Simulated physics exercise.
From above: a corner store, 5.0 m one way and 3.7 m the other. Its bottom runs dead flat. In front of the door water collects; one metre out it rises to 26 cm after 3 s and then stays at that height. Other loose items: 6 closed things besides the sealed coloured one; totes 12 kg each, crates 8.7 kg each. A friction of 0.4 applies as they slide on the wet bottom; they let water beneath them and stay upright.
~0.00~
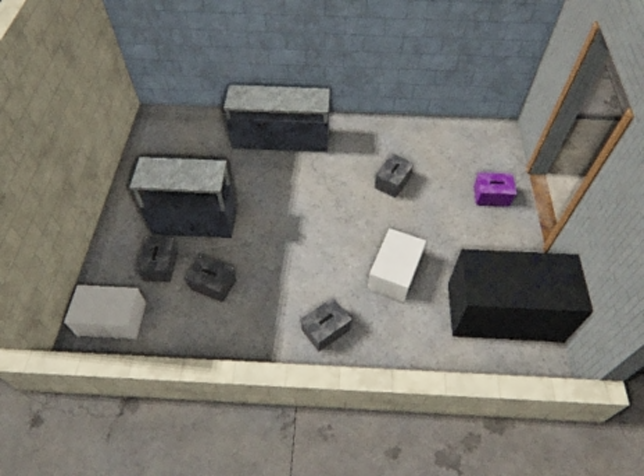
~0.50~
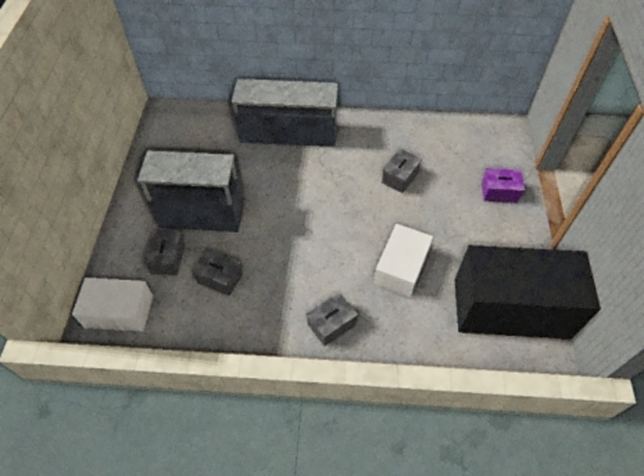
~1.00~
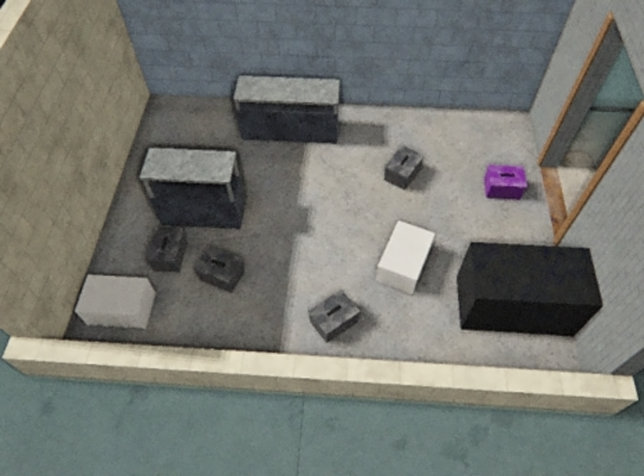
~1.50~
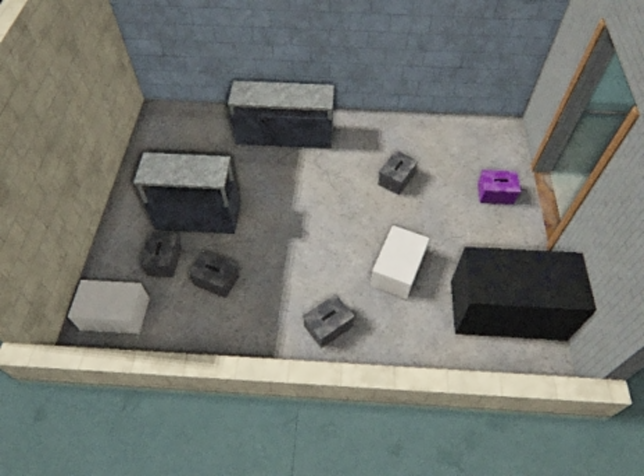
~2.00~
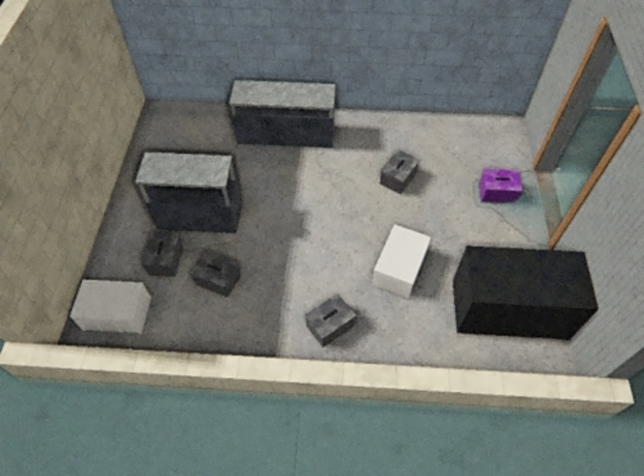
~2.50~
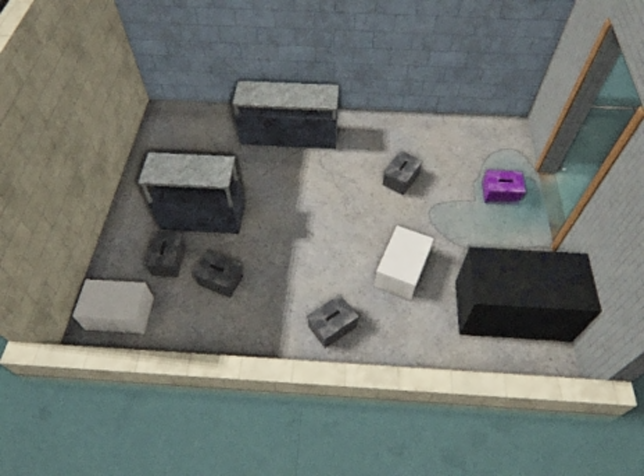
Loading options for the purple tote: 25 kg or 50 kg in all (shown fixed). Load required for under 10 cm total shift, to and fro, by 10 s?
Higher.
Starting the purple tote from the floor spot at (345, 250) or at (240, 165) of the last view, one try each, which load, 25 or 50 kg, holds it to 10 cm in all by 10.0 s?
Try by try, any option works; any option works.
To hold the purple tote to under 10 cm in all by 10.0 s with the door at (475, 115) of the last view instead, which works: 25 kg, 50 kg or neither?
In that setup just the second mass works.
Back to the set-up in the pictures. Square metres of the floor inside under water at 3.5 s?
Near 5.0 m2 in all.
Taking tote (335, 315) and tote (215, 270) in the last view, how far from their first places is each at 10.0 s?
They sit 5 cm and 100 cm away, in the order given.
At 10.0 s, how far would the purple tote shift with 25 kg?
Shift: About 60 cm.
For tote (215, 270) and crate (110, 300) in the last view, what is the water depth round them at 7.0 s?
About 7 and 4 cm.
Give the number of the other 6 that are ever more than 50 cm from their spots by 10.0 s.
Tally: 3.
After 3.5 s the purple tote would be 18 cm from its start with 25 kg and 0 cm from its start with 50 kg; 8 cm of water round it then.
After 4.5 s the purple tote would be 46 cm from its start with 25 kg and 0 cm from its start with 50 kg; 7 cm of water round it then.
After 7.0 s the purple tote would be 55 cm from its start with 25 kg and 0 cm from its start with 50 kg; 8 cm of water round it then.
After 10.0 s the purple tote would be 63 cm from its start with 25 kg and 0 cm from its start with 50 kg; 8 cm of water round it then.
